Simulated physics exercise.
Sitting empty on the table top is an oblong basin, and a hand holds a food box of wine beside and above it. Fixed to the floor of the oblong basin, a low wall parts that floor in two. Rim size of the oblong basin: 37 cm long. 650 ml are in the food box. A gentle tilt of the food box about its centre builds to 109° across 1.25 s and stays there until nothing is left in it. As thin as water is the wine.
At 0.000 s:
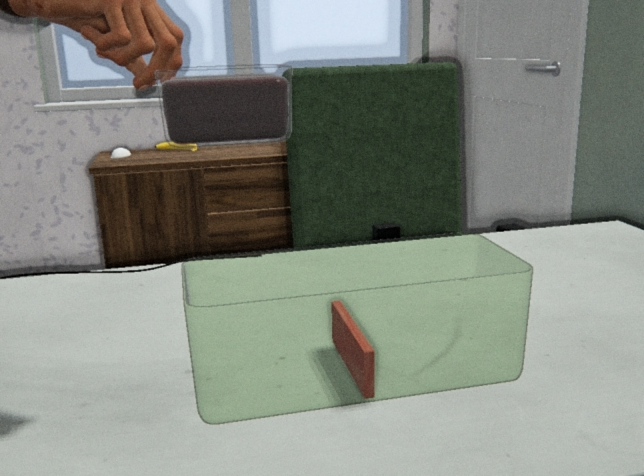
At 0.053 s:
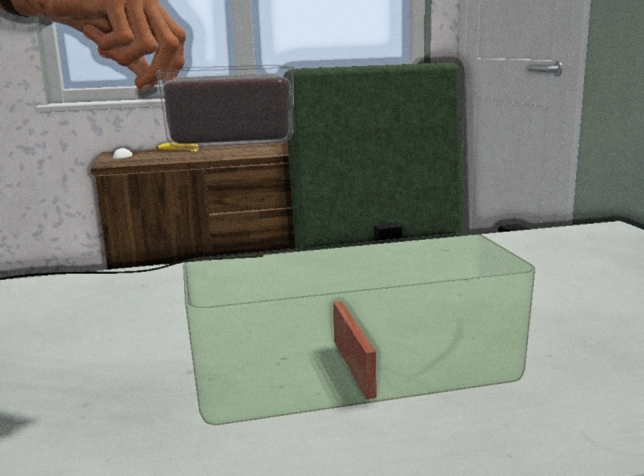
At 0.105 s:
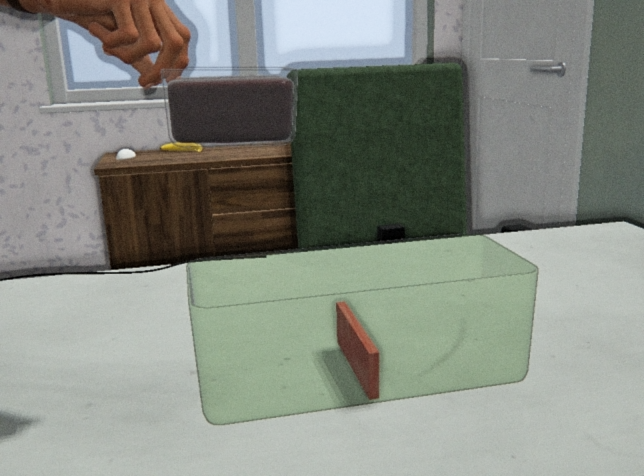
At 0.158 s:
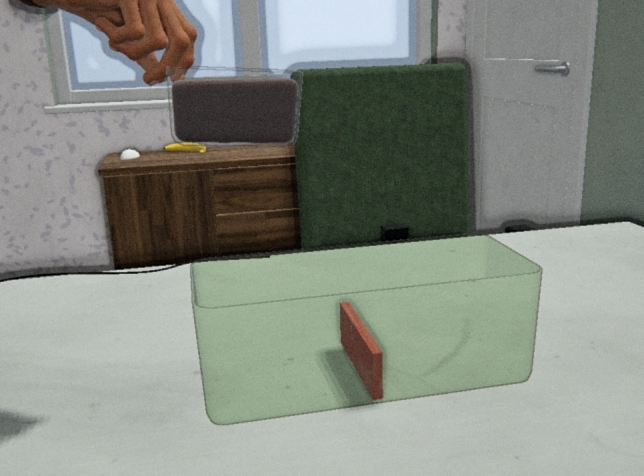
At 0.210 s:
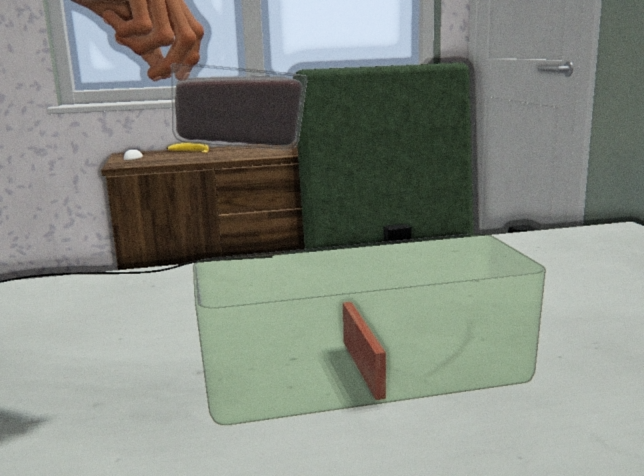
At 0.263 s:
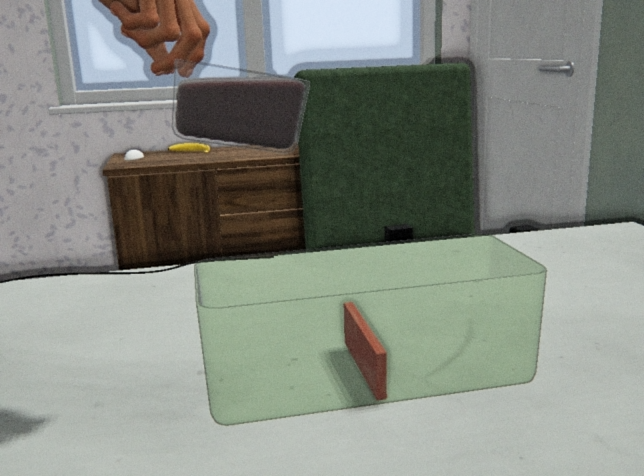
A hand holding a clear box of dark wine above a green basin with a low red divider, slowly tilting it rightward.
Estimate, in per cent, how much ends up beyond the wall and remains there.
Roughly 71 % ends up beyond the wall.
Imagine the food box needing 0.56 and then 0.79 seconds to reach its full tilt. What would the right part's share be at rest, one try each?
Result: 60 per cent, then 70 per cent.
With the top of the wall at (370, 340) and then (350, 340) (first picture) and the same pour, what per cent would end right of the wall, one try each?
55 in a hundred, followed by 70 in a hundred.
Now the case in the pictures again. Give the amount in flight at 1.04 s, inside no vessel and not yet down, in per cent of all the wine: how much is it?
Airborne share: Near 10 %.
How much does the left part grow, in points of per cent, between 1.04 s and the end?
Roughly 16 in a hundred.
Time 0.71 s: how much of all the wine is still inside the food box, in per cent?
At that time about 48 in a hundred parts are still held.
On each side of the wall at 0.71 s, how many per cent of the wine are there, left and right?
About 3 left, 12 right.
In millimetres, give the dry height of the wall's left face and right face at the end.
For the left, around 48 mm; for the right, around 38 mm.
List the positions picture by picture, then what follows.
Tilt 0°; pouring edge (284, 68); surface from (161, 82) to (281, 76); the oblong basin's rim runs from (184, 283) to (504, 251); the wall's top is at (351, 325), in the first frame.
Tilt 0°; pouring edge (286, 69); surface from (164, 82) to (283, 78), in the second frame.
Tilt 2°; pouring edge (290, 71); surface from (167, 82) to (287, 78), in the third frame.
Tilt 4°; pouring edge (295, 74); surface from (172, 82) to (291, 79), in the fourth frame.
Tilt 7°; pouring edge (299, 77); surface from (175, 83) to (296, 81), in the fifth frame.
Tilt 11°; pouring edge (302, 82); surface from (178, 83) to (299, 81), in the sixth frame.
After 0.71 s the tilt is 66° and 47 per cent is still to pour, 3 is left of the wall and 12 right of it.
After 1.04 s the tilt is 101° and 8 per cent is still to pour, 13 is left of the wall and 70 right of it.
After 1.38 s the tilt is 109° and 0 per cent is still to pour, 28 is left of the wall and 70 right of it.
After 1.75 s the tilt is 109° and 0 per cent is still to pour, 29 is left of the wall and 71 right of it.
In the end 29 per cent lies left of the wall, 71 right of it and 1 outside.
